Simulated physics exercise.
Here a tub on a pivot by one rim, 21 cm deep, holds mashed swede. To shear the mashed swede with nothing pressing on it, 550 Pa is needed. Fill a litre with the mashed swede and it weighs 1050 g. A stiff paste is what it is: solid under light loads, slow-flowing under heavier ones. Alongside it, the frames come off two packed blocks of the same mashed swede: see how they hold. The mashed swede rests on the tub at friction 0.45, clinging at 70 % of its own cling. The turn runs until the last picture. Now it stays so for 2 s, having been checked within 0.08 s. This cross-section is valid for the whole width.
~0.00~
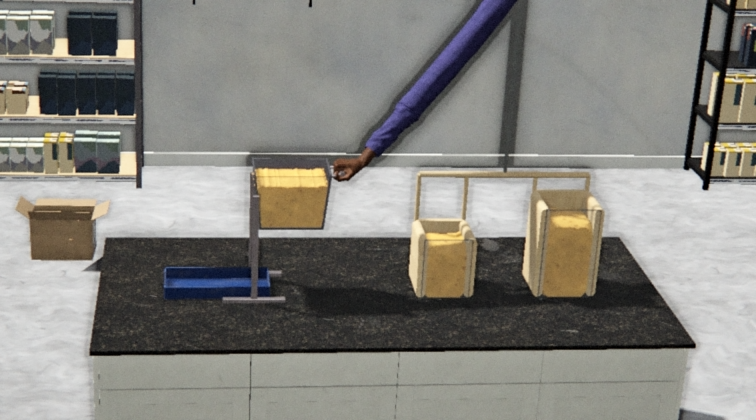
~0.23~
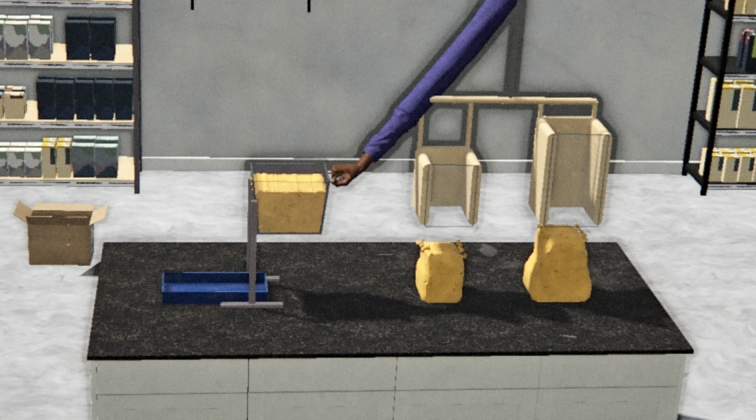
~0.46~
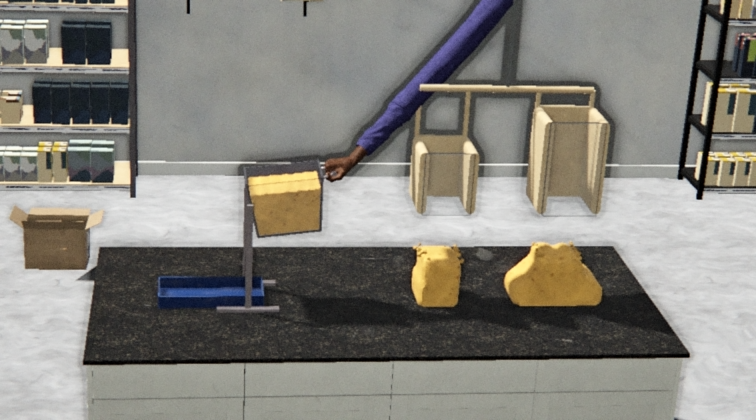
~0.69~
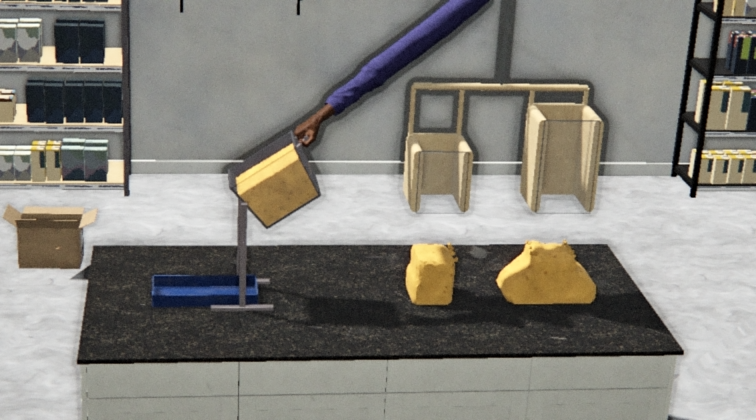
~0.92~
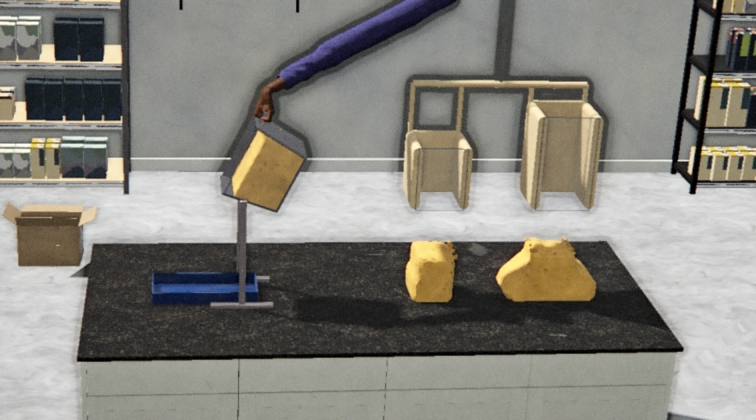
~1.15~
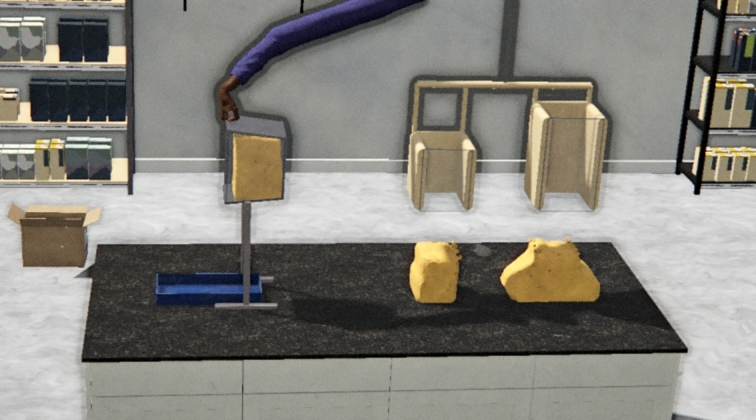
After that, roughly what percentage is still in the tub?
Roughly 47 %.
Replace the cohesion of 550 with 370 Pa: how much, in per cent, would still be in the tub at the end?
That works out near 40 %.
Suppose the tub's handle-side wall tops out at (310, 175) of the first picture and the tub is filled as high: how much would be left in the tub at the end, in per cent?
Some 100 percent would still be in the tub at the end.
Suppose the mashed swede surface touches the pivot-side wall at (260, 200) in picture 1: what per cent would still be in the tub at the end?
Then about 100 %.
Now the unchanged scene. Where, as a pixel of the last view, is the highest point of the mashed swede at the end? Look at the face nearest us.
The highest point sits at around (259, 173).
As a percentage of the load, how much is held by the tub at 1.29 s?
Near 100 %.
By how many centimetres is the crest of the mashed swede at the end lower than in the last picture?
14 cm.
By 1.29 s, the tub is at 89 degrees and holds 99 %.
By 1.46 s, the tub is at 89 degrees and holds 72 %.
By 1.63 s, the tub is at 89 degrees and holds 51 %.
By 1.80 s, the tub is at 89 degrees and holds 47 %.
By 3.15 s, at the end, the tub is at 89 degrees and holds 47 %.
